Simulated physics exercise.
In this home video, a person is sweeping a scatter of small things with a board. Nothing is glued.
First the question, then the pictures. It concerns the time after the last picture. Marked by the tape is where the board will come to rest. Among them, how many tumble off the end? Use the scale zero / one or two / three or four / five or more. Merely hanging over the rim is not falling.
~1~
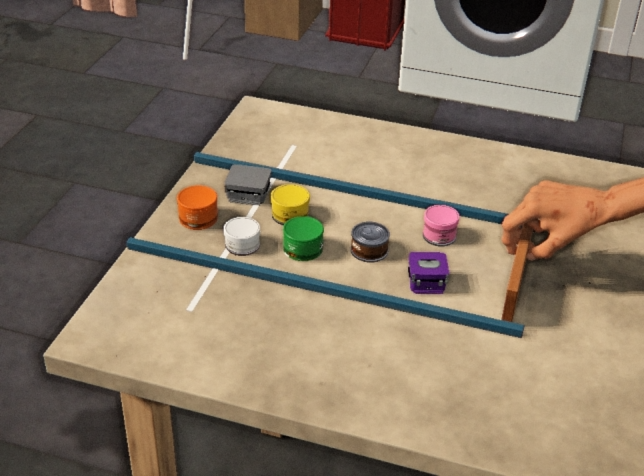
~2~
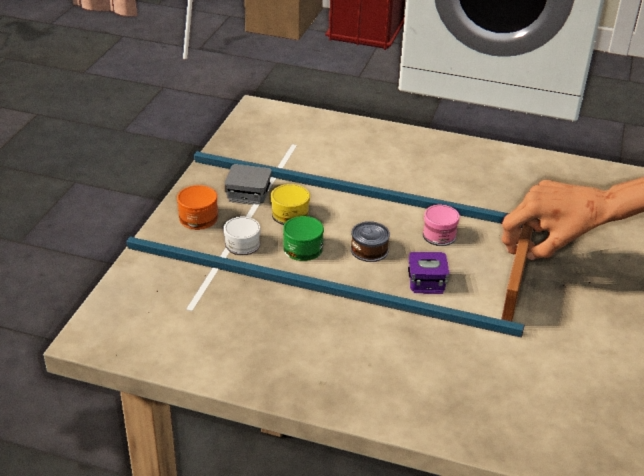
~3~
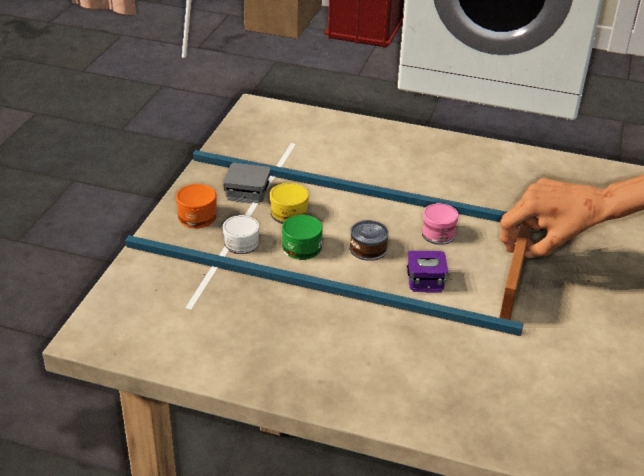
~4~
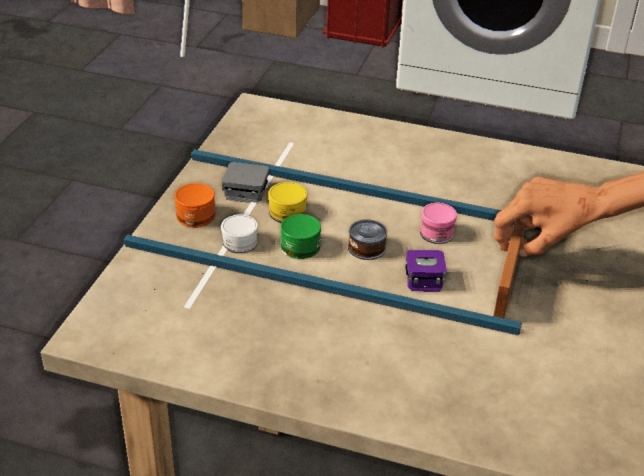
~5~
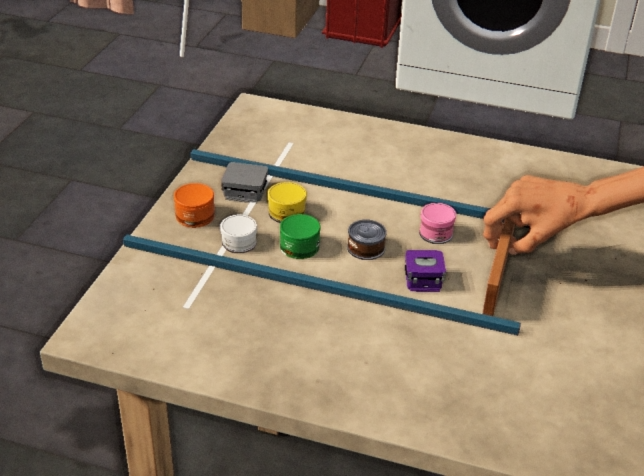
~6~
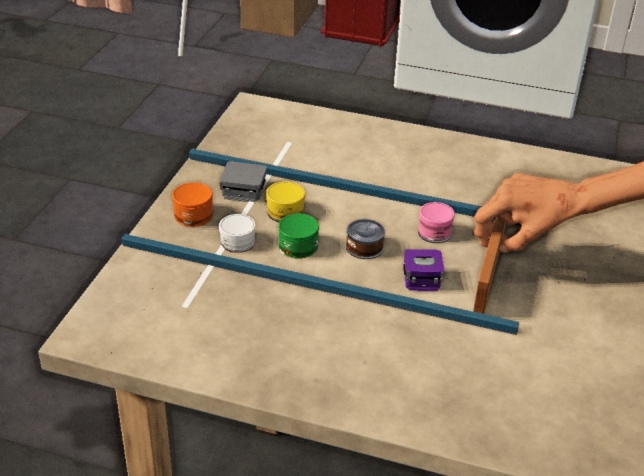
On that scale it is zero.
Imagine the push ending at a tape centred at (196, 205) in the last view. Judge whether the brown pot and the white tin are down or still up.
Well, the brown pot sits tight, and the white tin plunges.
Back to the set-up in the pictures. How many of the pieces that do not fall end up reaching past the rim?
Things overhanging at the end: 2.
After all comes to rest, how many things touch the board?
The count comes out at 3.
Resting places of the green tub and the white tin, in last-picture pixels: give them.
Looks like one lands around (185, 208), and the other around (163, 229).
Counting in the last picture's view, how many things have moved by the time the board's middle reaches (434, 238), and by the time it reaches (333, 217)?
Tally at point one: 2; at point two: 5.
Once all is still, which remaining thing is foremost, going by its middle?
The orange tub winds up nearest.
A little later, none off yet; orange tub at rest near (193, 205); grey case at rest near (244, 182); white tin at rest near (238, 234).
Next, none off yet; orange tub moving near (187, 203); grey case shifted about its own width near (223, 173); white tin shifted about its own width near (183, 231).
When it is over, the number that fall off is zero.
